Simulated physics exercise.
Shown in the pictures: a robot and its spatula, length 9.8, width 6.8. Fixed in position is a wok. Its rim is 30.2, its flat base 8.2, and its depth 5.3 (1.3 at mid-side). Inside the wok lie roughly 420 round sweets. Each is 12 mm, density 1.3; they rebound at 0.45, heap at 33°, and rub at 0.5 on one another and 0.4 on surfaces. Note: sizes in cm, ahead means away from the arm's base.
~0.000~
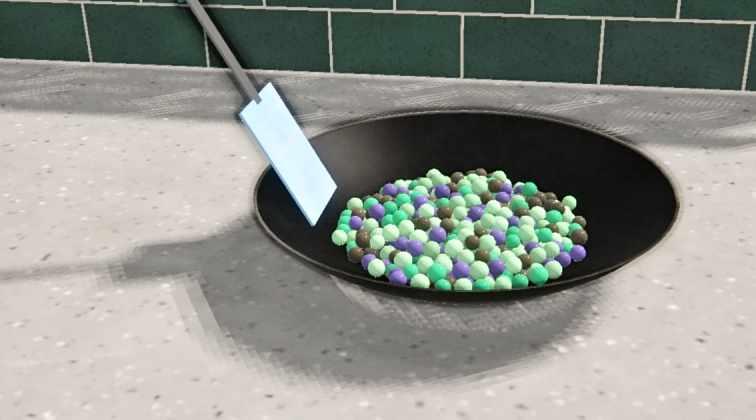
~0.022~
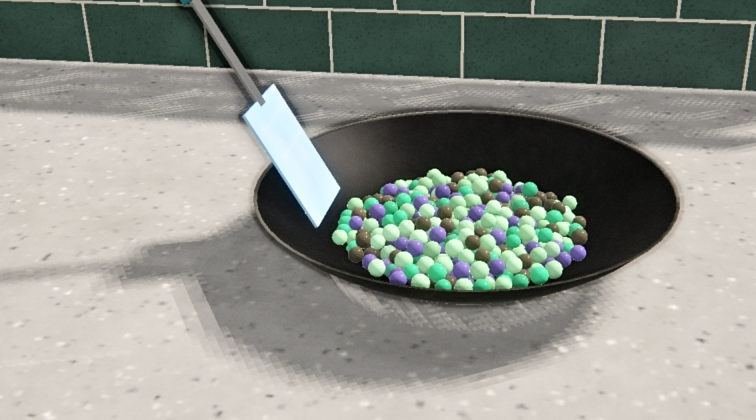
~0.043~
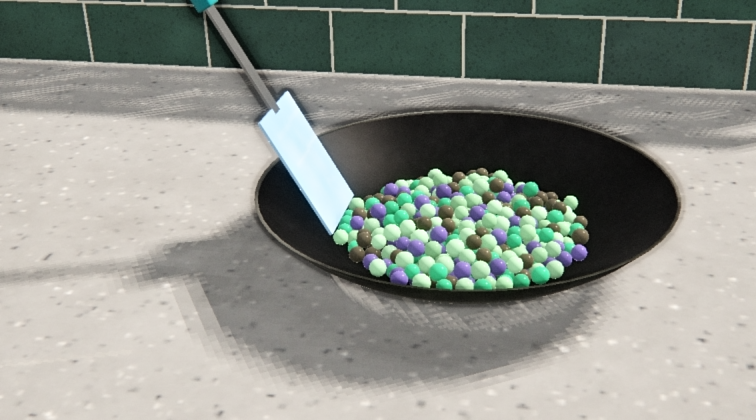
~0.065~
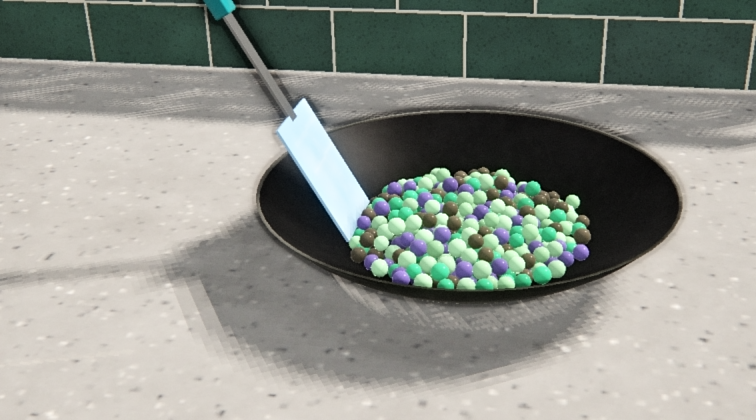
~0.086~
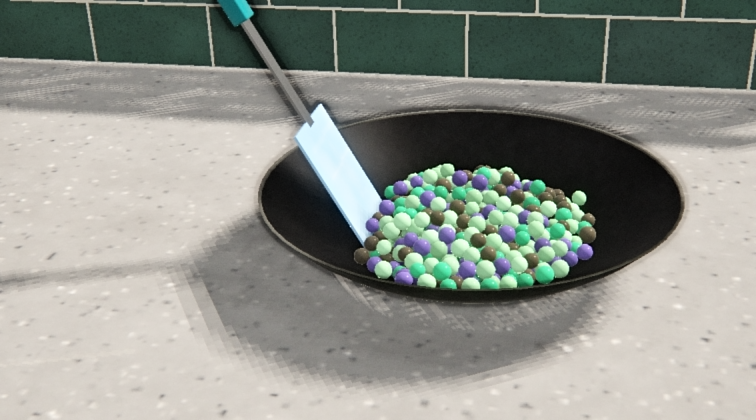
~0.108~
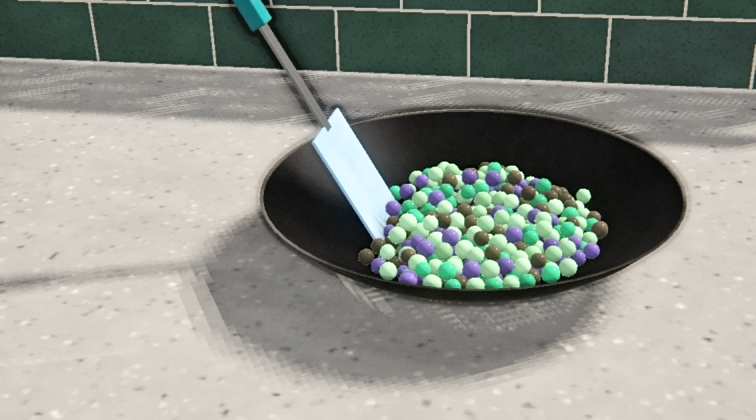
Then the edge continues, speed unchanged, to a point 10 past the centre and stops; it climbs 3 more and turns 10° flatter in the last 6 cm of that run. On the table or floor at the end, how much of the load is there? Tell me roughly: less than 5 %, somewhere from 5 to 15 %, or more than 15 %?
Somewhere from 5 to 15 %.
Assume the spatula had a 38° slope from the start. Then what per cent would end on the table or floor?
My guess is close to 10 per cent.
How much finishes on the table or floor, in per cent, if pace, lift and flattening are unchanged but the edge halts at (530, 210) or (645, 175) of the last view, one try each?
0 % and 25 %.
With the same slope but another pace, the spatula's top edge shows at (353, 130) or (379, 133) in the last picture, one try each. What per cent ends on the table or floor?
I'd estimate some 20 and 25 in a hundred.
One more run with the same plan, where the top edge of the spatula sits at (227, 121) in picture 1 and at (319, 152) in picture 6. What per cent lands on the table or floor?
Roughly 15 %.
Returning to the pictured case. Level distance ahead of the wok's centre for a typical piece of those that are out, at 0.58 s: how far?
Roughly 20 centimetres ahead.
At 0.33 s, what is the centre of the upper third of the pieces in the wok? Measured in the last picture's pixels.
Roughly pixel (595, 201).
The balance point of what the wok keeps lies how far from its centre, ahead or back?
Offset: About 4.5 cm, ahead.
After 0.22 s, sloping 60°, highest piece 5 above the table; 415 in the wok.
After 0.33 s, sloping 57°, highest piece 6 above the table; 415 in the wok.
After 0.58 s, sloping 50°, highest piece 7 above the table; 381 in the wok, 32 on the table or floor, 2 on the blade or in flight.
After 1.63 s, sloping 50°, highest piece 6 above the table; 380 in the wok, 35 on the table or floor.
At rest, 380 in the wok, 35 on the table or floor. That is 8 % on the table or floor.
